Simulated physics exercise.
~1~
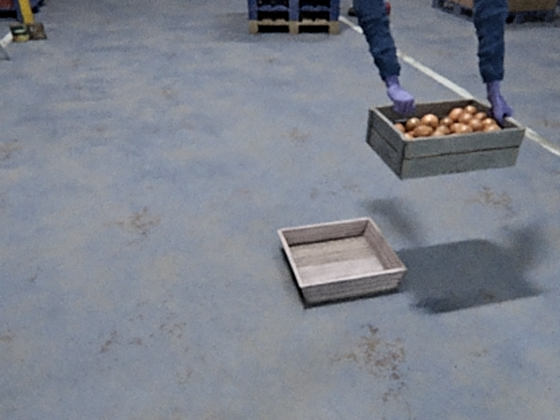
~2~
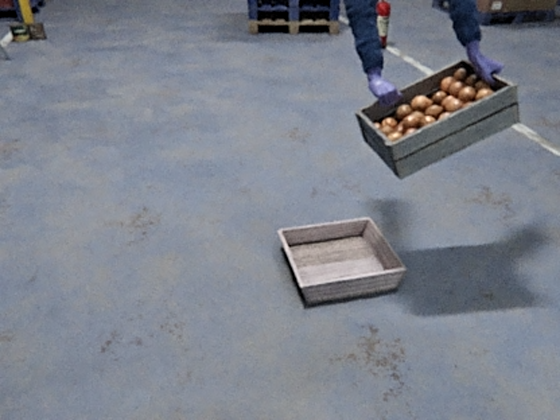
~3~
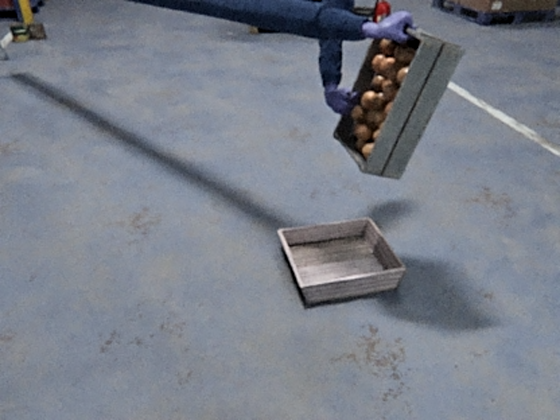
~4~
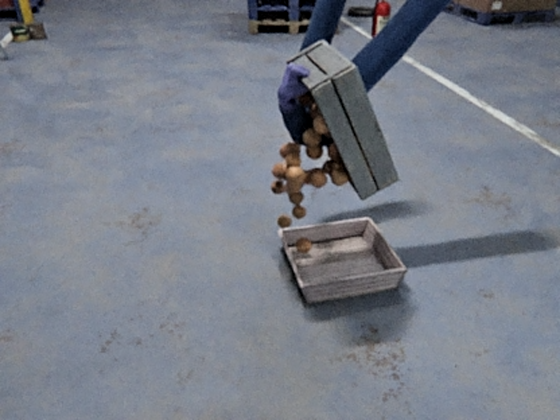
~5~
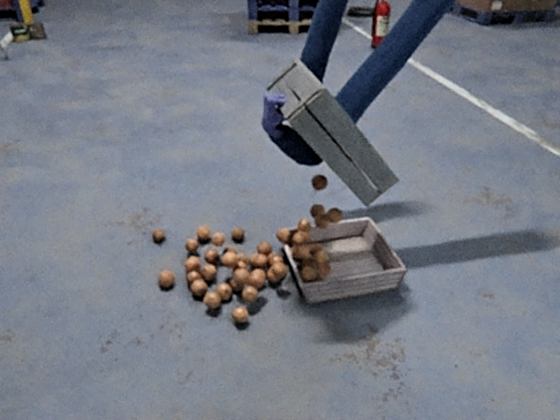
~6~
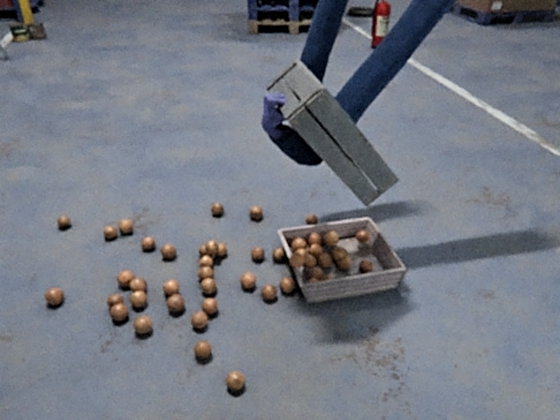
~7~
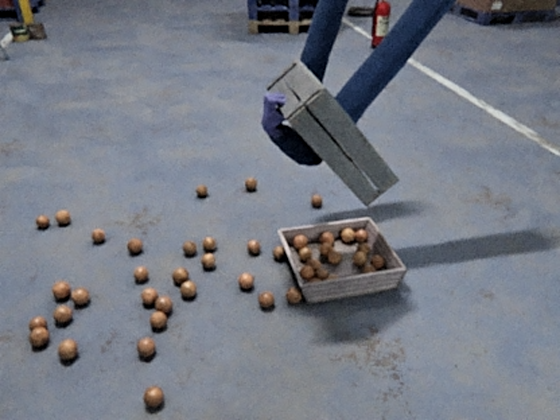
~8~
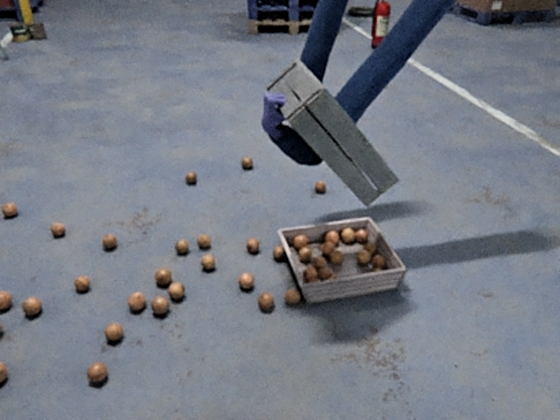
A grey box full of round brown onions is held in the air by purple-gloved hands with dark blue sleeves, at the right of a worn blue-grey warehouse floor seen from above at an angle. Below it sits an empty, pale wooden basket. The hands tip the box steeply to the left, and the onions tumble out in a stream. Many miss the basket, landing to its left and rolling away across the floor, while others drop inside. The box stays tipped over, and finally more onions lie scattered outside than rest in the basket.
